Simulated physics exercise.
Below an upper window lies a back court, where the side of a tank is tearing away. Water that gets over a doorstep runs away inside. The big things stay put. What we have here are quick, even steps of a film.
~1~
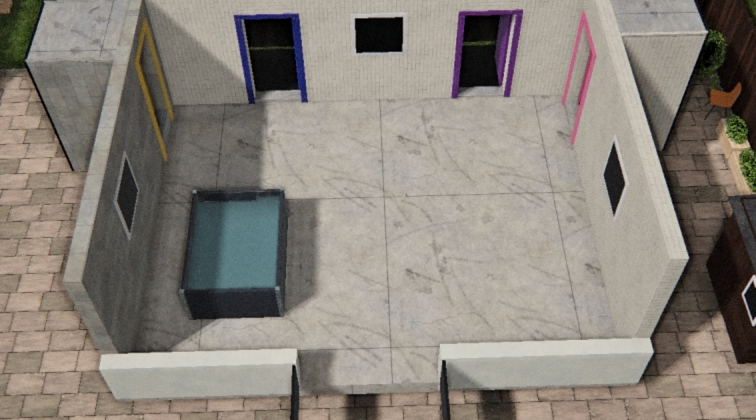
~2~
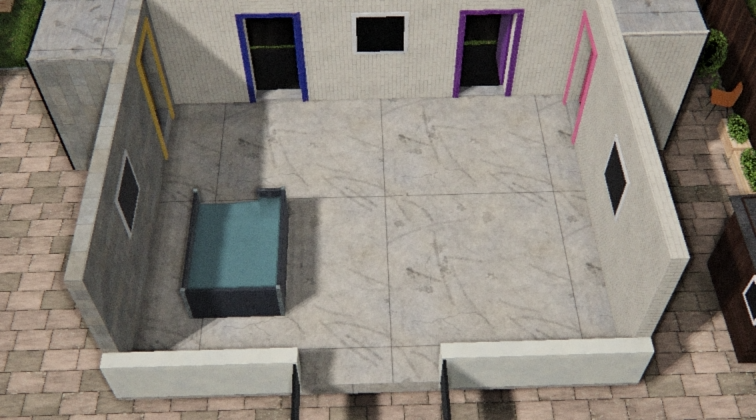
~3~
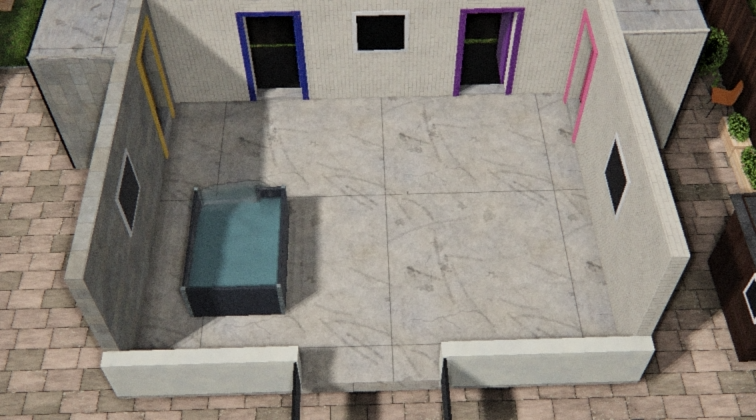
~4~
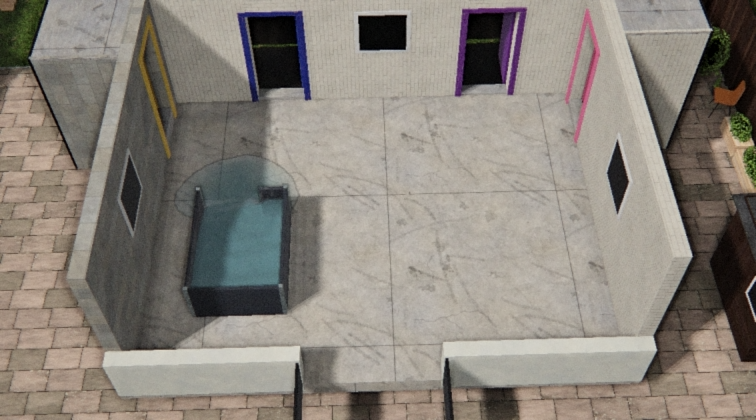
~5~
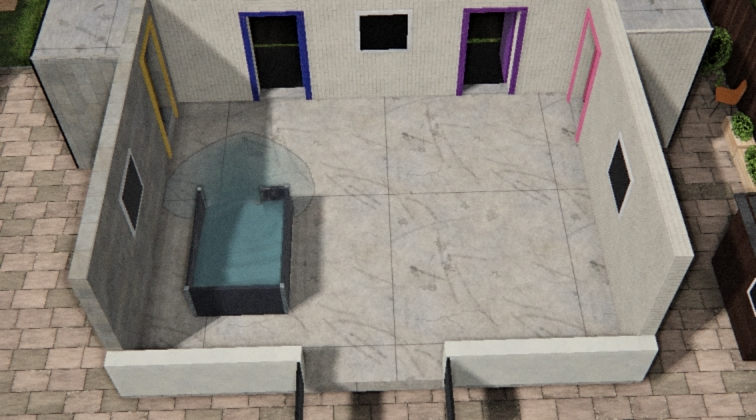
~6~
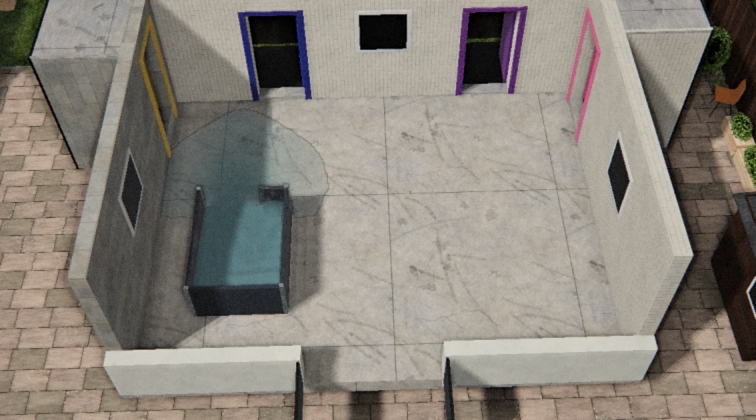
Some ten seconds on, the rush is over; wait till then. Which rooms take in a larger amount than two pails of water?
Result: The pink door will pass two buckets at most. The yellow door will pass two buckets at most. The purple door will pass two buckets at most. The blue door will pass more than two buckets.
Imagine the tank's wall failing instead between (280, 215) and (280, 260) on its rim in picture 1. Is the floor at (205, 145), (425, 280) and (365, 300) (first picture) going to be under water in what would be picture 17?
Unwetted, submerged, submerged.
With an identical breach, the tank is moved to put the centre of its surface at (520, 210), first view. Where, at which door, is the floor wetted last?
The one in yellow, that's the one.
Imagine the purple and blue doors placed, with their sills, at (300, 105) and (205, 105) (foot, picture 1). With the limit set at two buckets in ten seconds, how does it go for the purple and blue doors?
The purple door gets past the limit, and the blue door gets past the limit as well.
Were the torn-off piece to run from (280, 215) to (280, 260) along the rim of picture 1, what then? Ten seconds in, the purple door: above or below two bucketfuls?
Purple door: Over the line.
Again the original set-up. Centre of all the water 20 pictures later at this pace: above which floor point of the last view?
I'd say near (267, 174).
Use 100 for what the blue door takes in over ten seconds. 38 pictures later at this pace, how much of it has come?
Approximately 95 per cent.
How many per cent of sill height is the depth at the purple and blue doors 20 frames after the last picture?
First around 70 percent, second around 180 percent.
A moment on, water covers 20 % of the floor; the pink door not reached, the yellow door wet at the sill, nothing in, the purple door not reached, the blue door under two buckets in.
Next, water covers 20 % of the floor; the pink door not reached, the yellow door wet at the sill, nothing in, the purple door not reached, the blue door far over two buckets in.
Then, water covers 30 % of the floor; the pink door not reached, the yellow door under two buckets in, the purple door wet at the sill, nothing in, the blue door far over two buckets in.
Later, water covers 65 % of the floor; the pink door wet at the sill, nothing in, the yellow door under two buckets in, the purple door wet at the sill, nothing in, the blue door far over two buckets in.
In the end, water covers 90 % of the floor; the pink door wet at the sill, nothing in, the yellow door under two buckets in, the purple door under two buckets in, the blue door far over two buckets in.
